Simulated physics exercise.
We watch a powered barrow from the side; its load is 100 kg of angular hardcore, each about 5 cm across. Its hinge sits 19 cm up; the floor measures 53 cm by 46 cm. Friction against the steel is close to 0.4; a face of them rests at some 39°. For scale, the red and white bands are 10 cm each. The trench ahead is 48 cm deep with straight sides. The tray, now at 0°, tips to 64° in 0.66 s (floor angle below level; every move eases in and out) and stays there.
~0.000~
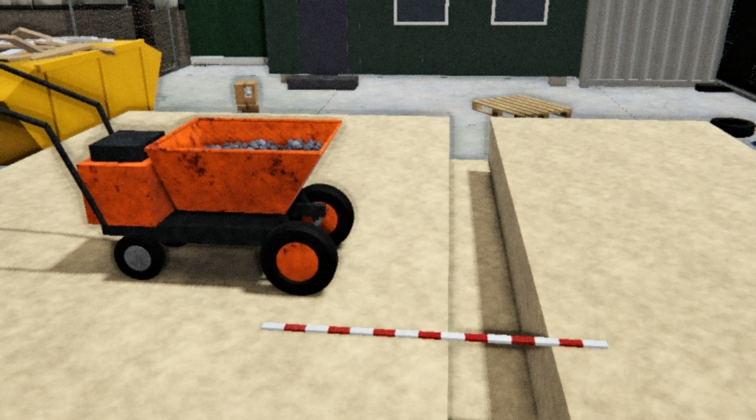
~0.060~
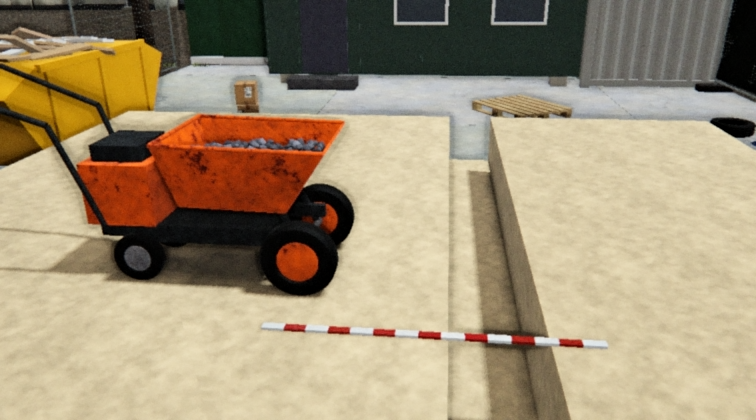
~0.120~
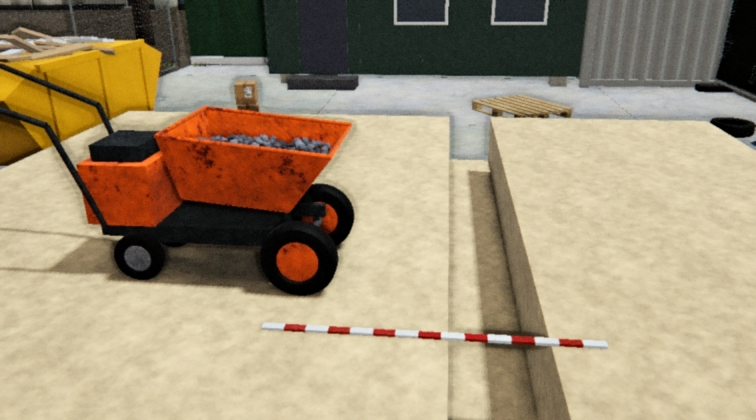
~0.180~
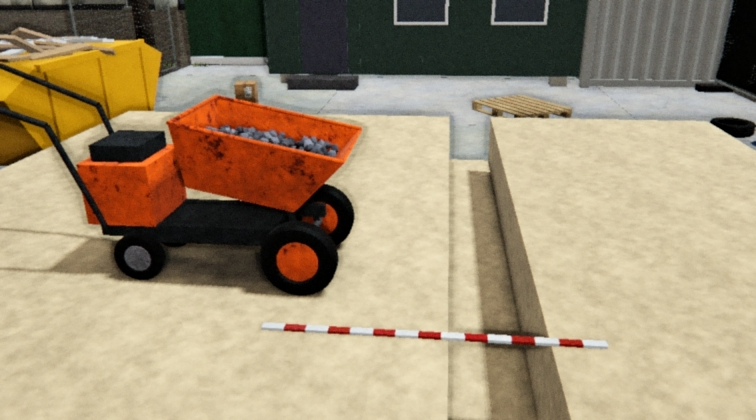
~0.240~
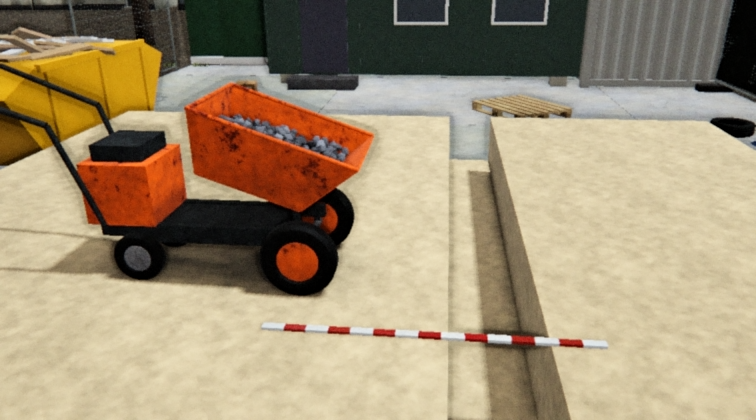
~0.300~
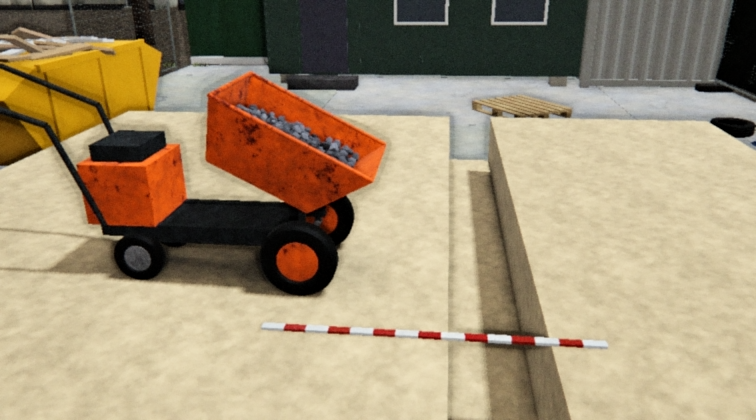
The orange tray of a small wheeled barrow, loaded with grey stones, slowly tilted up at the back and down toward the trench on the right, while its wheels stayed still on the sandy ground.
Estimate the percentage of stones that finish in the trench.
Roughly 38 per cent ends in the trench.
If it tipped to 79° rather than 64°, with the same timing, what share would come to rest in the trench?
It would be near 80 per cent.
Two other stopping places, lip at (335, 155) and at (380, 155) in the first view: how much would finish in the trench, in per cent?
Near 45 per cent from the first place, 35 from the second.
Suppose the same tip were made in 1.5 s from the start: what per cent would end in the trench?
It would be near 15 per cent.
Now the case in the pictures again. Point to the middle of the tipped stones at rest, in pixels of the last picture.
Around (496, 349).
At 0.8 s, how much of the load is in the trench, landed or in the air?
Some 0 per cent.
After 0.5 s the floor is at 55°; 100 % in the tray; the foremost stones are at (386, 206).
After 0.8 s the floor is at 64°; 94 % in the tray, 5 % short of the trench, 1 % in the trench; the foremost stones are at (455, 252).
After 1.1 s the floor is at 64°; 61 % in the tray, 8 % short of the trench, 30 % in the trench; the foremost stones are at (525, 359).
After 3.1 s the floor is at 64°; 55 % in the tray, 7 % short of the trench, 38 % in the trench; the foremost stones are at (525, 360).
